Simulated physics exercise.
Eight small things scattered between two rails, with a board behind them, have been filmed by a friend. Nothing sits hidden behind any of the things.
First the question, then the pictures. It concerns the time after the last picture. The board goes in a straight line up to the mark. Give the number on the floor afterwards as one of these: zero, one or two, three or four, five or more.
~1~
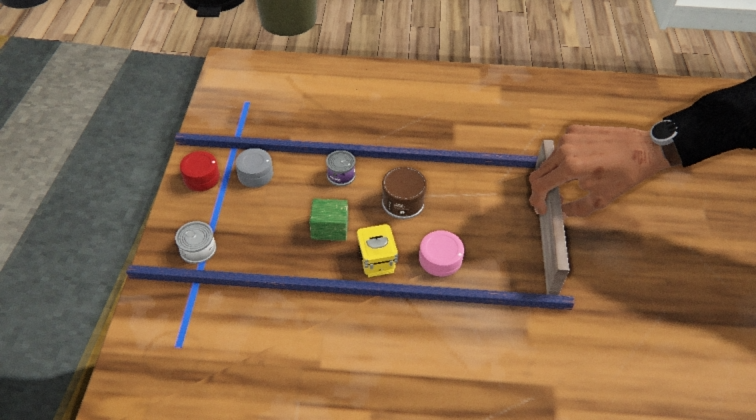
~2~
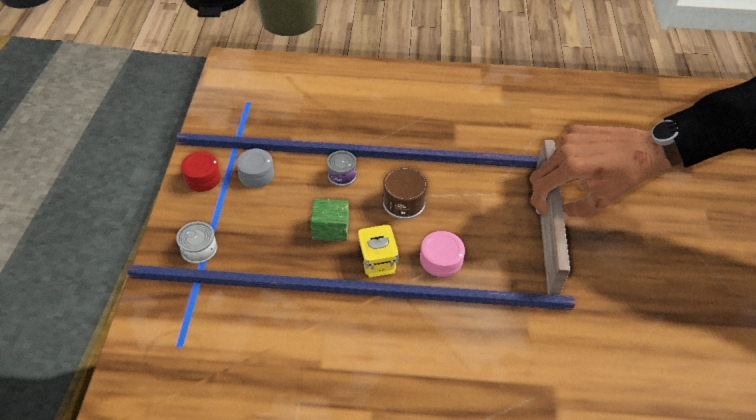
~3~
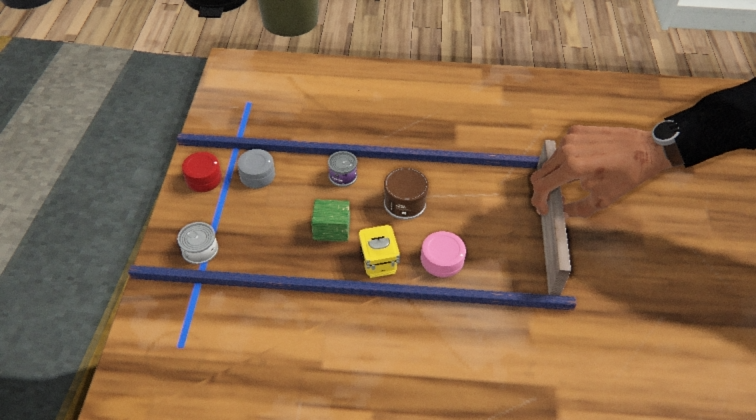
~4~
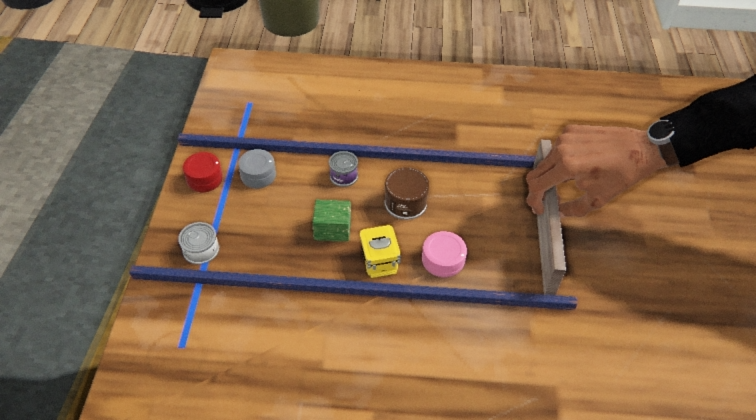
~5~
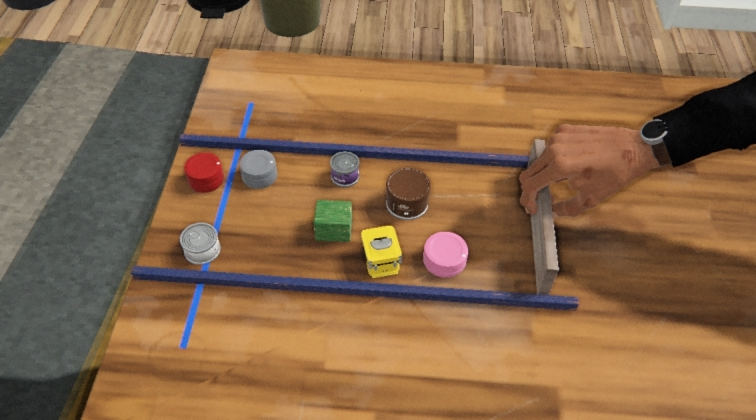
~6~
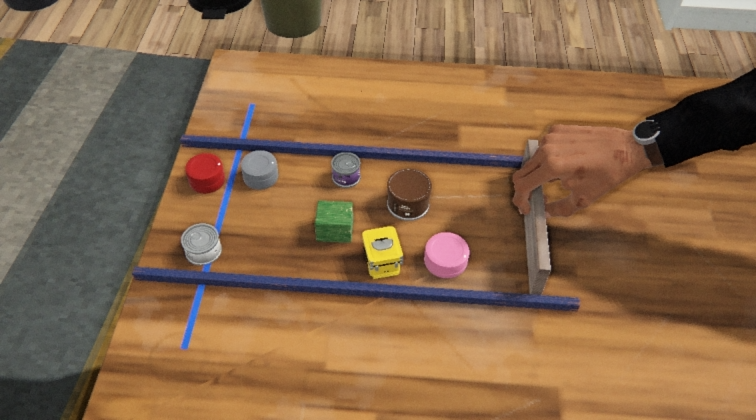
On the floor afterwards: One or two.
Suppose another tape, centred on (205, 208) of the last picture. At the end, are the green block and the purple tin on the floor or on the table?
Green block: Stays; purple tin: Stays.
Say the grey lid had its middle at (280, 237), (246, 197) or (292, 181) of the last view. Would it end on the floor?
Taking each place in turn, the object keeps its place; keeps its place; keeps its place.
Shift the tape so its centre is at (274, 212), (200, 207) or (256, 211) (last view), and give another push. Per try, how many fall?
0, 4, 0.
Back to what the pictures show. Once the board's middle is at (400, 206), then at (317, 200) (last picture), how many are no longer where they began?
Tally: 3; 5.
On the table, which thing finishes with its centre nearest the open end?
That's the red lid.
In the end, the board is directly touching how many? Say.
All in all, 4.
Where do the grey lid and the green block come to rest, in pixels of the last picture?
Looks like one lands around (191, 154), and the other around (202, 209).
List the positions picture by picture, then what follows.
Red lid (200, 171); white tin (196, 243); grey lid (255, 168); board (550, 215); tape (218, 207), in the first frame.
White tin (197, 243); yellow case (378, 251), in the second frame.
Grey lid (256, 169); pink lid (443, 254), in the third frame.
Red lid (203, 172); brown pot (407, 194), in the fourth frame.
White tin (201, 244); green block (333, 221), in the fifth frame.
Red lid (206, 173); white tin (202, 244); grey lid (260, 170); board (534, 214); tape (223, 209), in the sixth frame.
Soon after, none off yet; red lid at rest near (206, 173); white tin at rest near (202, 244); grey lid at rest near (260, 170).
In the end, the number that fall off is one or two; gone, white tin.
